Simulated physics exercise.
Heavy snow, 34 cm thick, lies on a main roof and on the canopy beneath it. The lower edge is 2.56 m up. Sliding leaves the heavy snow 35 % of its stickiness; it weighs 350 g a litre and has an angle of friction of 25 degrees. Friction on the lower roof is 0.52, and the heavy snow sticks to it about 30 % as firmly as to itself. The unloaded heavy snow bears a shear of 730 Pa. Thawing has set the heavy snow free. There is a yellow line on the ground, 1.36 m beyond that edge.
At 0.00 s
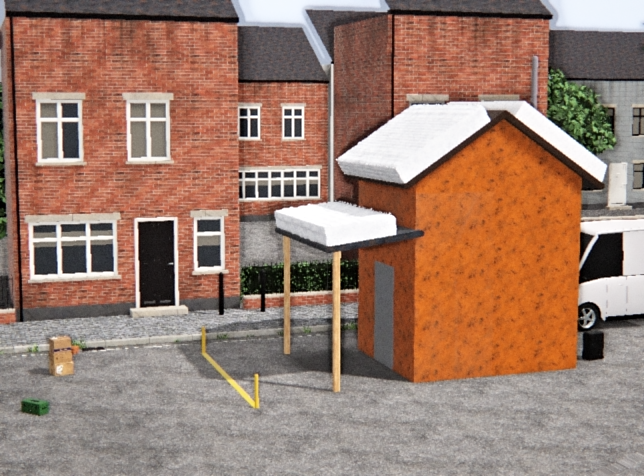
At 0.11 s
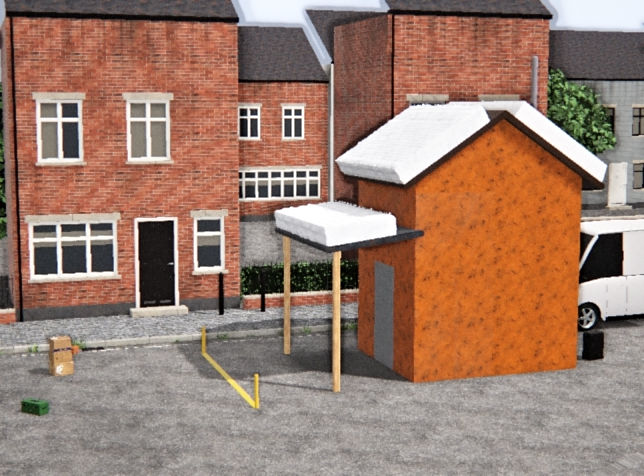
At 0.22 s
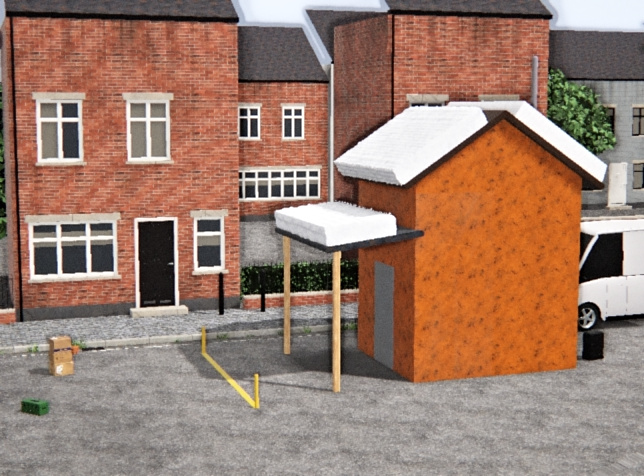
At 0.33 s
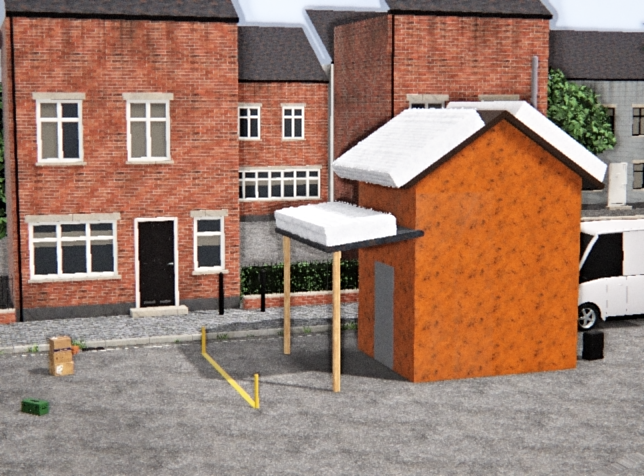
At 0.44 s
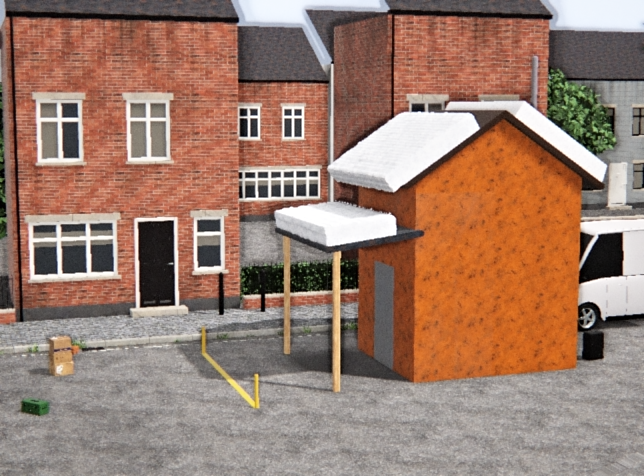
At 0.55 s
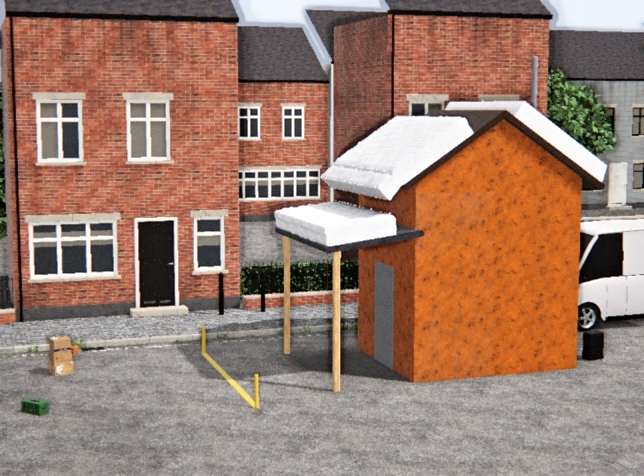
The white snow on the orange building's roof slides slowly down its left slope and cracks.
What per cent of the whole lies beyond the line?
Roughly 8 %.
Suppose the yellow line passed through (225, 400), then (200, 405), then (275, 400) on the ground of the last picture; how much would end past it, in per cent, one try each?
About 2 %, 1 %, 16 %.
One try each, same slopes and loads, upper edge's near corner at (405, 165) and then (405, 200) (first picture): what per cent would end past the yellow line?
It would be 25 percent for the first setting and 0 percent for the second.
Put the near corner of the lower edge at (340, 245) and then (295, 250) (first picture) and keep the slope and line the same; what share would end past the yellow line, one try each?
Try 1: 16 %; try 2: 0 %.
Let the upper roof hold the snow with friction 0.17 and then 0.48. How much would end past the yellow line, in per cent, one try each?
About 18 % in the first try and about 0 % in the second.
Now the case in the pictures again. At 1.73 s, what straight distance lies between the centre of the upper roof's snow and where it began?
It sits some 2.4 m from where it began.
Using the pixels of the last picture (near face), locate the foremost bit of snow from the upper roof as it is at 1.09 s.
Roughly at (339, 218).
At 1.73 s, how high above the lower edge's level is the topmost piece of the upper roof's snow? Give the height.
0.9 m, roughly.
After 1.09 s, none is below the lower edge and 0 % is past the line.
After 1.73 s, 6 % is below the lower edge and 0 % is past the line.
After 2.36 s, 34 % is below the lower edge and 5 % is past the line.
After 3.00 s, 40 % is below the lower edge and 8 % is past the line.
After 4.20 s, at the end, 40 % is below the lower edge and 8 % is past the line.
